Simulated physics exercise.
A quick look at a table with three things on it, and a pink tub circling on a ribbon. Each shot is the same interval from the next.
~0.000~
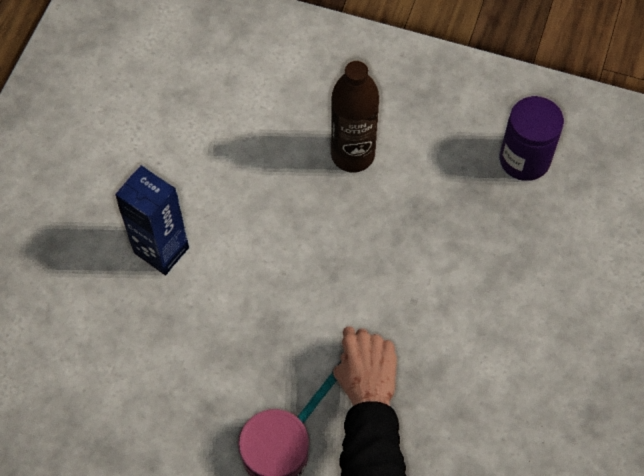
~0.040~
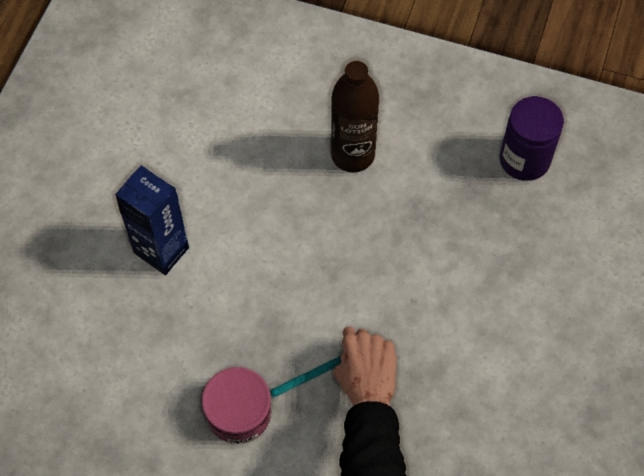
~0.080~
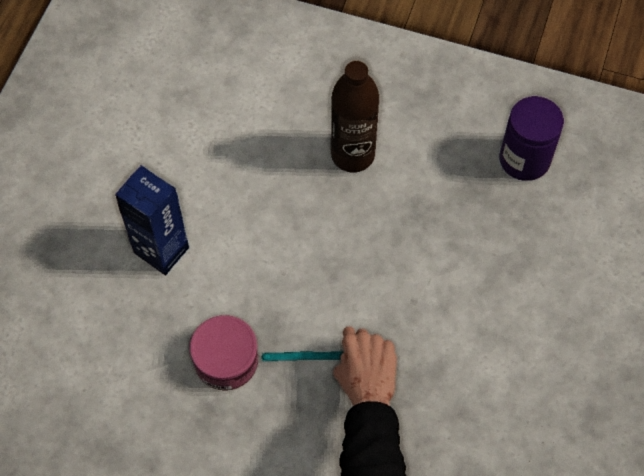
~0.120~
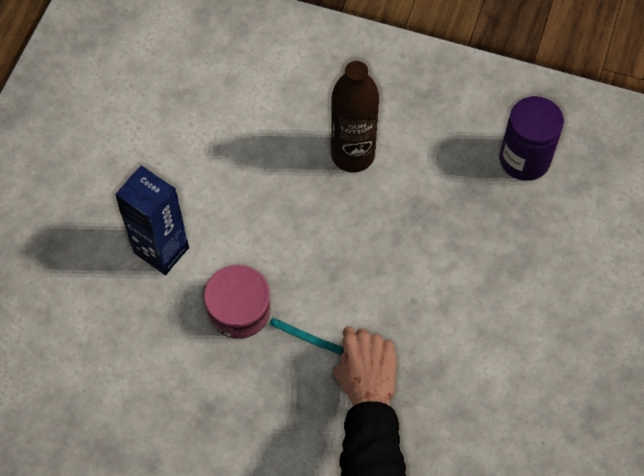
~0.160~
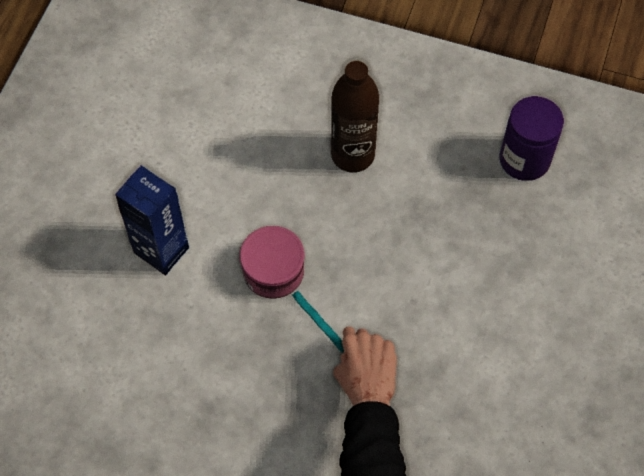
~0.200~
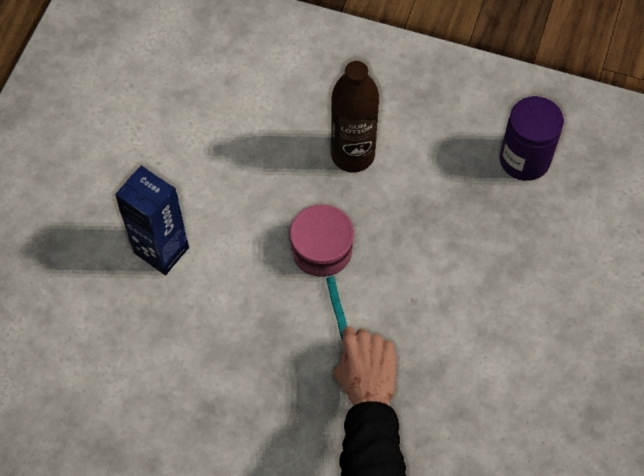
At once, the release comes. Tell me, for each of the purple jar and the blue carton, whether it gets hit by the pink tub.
At the end, the purple jar will receive no impact; the blue carton will receive no impact.
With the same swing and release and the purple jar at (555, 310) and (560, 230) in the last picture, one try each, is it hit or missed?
On the first try it goes free, and on the second try it gets clipped.
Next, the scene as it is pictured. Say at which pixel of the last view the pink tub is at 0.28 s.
It is at roughly (427, 235).
After 0.28 s, tub near (427, 235).
After 0.40 s, tub near (561, 228).
At rest, tub out of view. The purple jar stays untouched and the blue carton remains clear.
